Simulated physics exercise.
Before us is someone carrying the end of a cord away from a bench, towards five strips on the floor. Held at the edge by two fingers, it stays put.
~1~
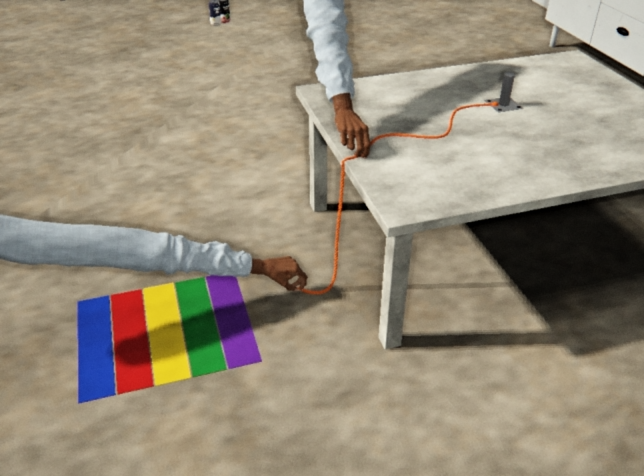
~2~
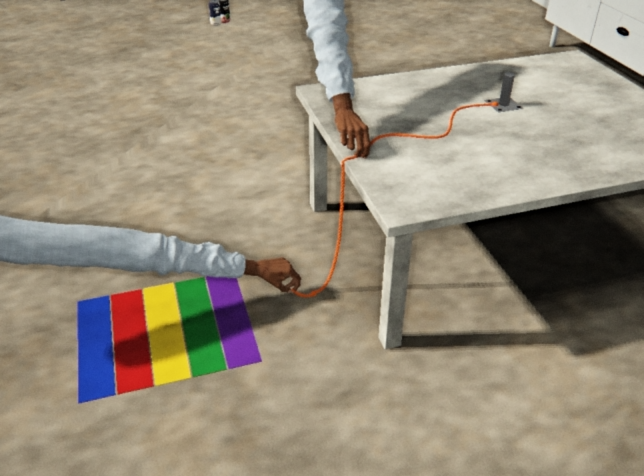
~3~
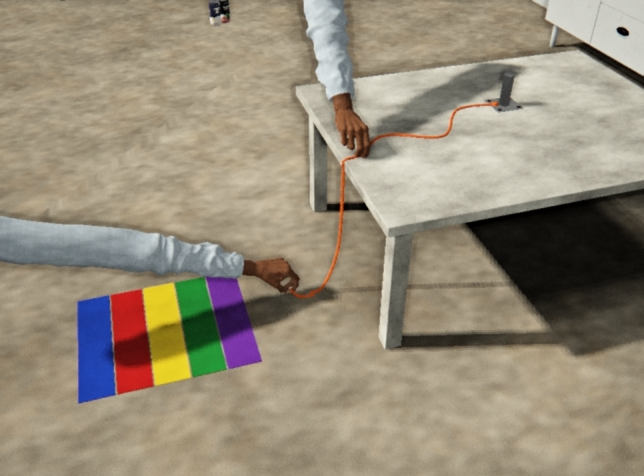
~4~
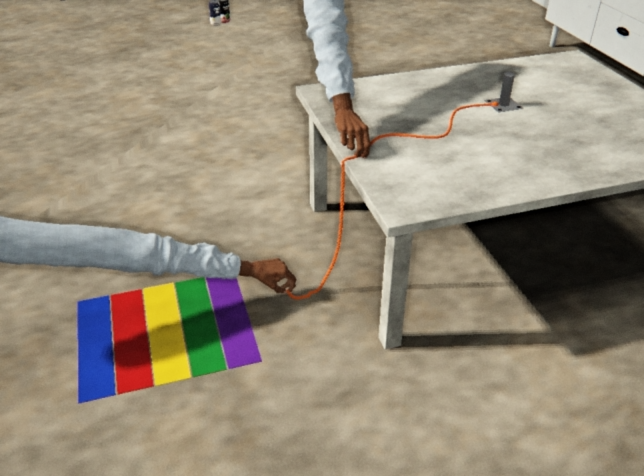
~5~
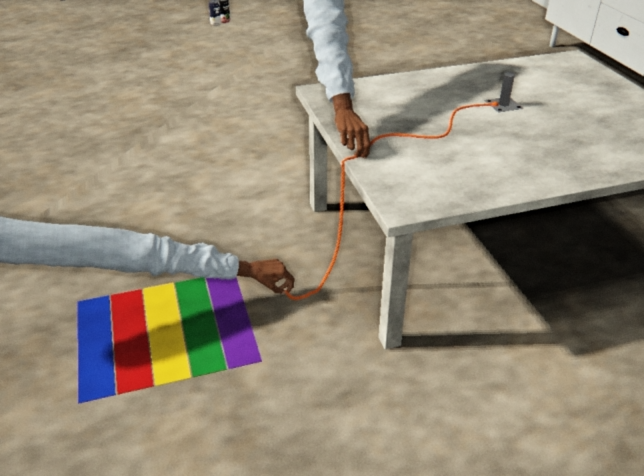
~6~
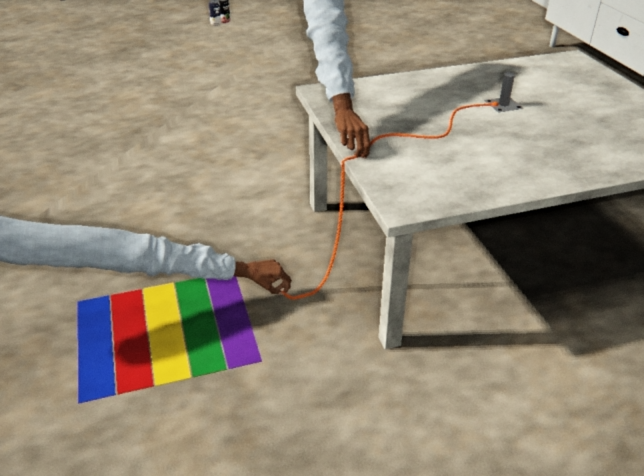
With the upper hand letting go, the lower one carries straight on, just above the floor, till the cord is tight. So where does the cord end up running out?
Over yellow.
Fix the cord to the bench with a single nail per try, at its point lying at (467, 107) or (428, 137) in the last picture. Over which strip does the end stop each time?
Strip by try: Yellow / green.
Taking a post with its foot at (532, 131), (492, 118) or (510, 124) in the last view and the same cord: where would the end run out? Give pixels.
(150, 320), (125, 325) and (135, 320), roughly.
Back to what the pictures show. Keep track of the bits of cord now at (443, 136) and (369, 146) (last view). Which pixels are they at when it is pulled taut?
First one close to (416, 131), second close to (344, 155).
Soon after, end near (212, 306); over green.
Then, end near (181, 312); over green.
At full stretch, end near (162, 316); over yellow. The end stops over the yellow strip.
